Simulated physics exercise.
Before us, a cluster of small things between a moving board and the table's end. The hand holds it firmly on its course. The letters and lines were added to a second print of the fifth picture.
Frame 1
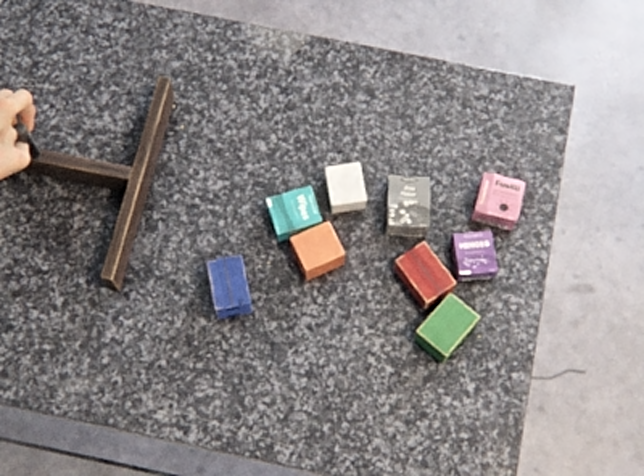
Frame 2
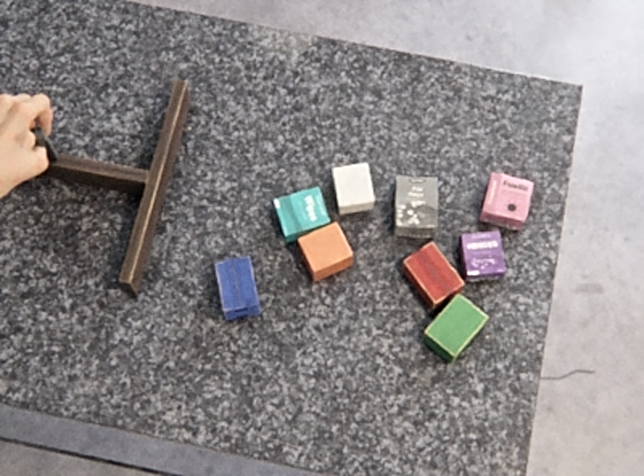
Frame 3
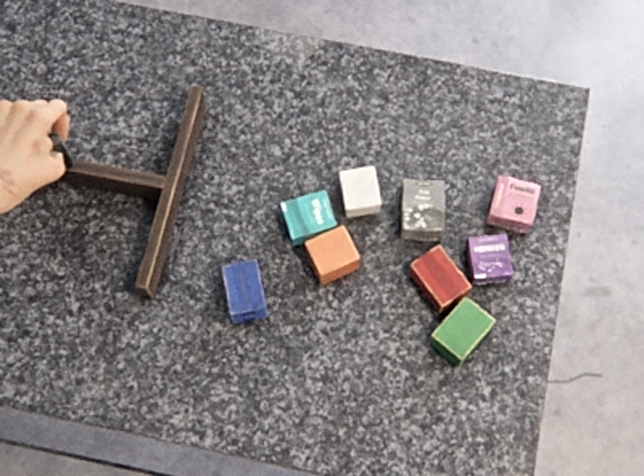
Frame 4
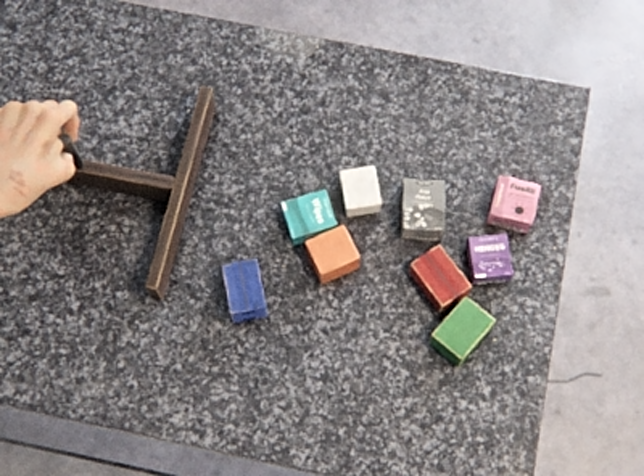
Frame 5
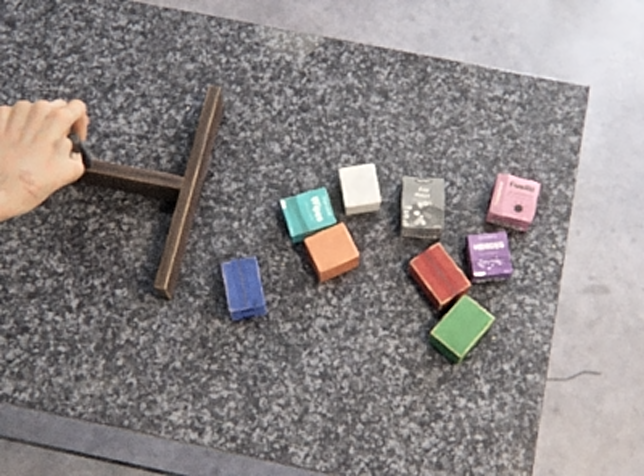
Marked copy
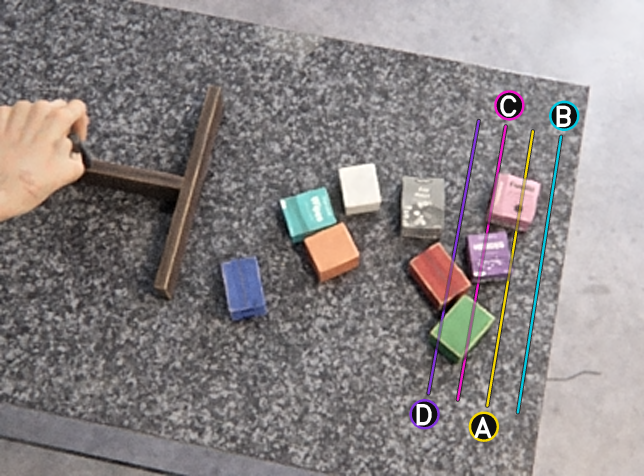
The video shows a hand sliding a dark T-shaped wooden tool slowly rightward across a speckled grey surface, towards a scattered group of small coloured blocks and boxes, with the tool remaining left of them and not touching any.
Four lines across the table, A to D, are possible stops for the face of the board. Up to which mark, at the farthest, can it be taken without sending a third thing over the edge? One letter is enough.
As far as mark C.
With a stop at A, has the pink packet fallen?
Yes.
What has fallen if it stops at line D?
It is the pink packet.
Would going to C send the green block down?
No.
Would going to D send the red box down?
No.
On the marked copy, A at (511, 263); B at (540, 269); C at (483, 257); D at (455, 251).
Following C. Soon after the start, board (292, 204); blue box (297, 300); white block (364, 188).
Later, board (399, 225); pink packet (520, 203); purple box (509, 261).
In the end, board (483, 242); pink packet over the edge; purple box over the edge; two fallen.
As for the rest, A drops five; B drops six; D is within the limit but short.
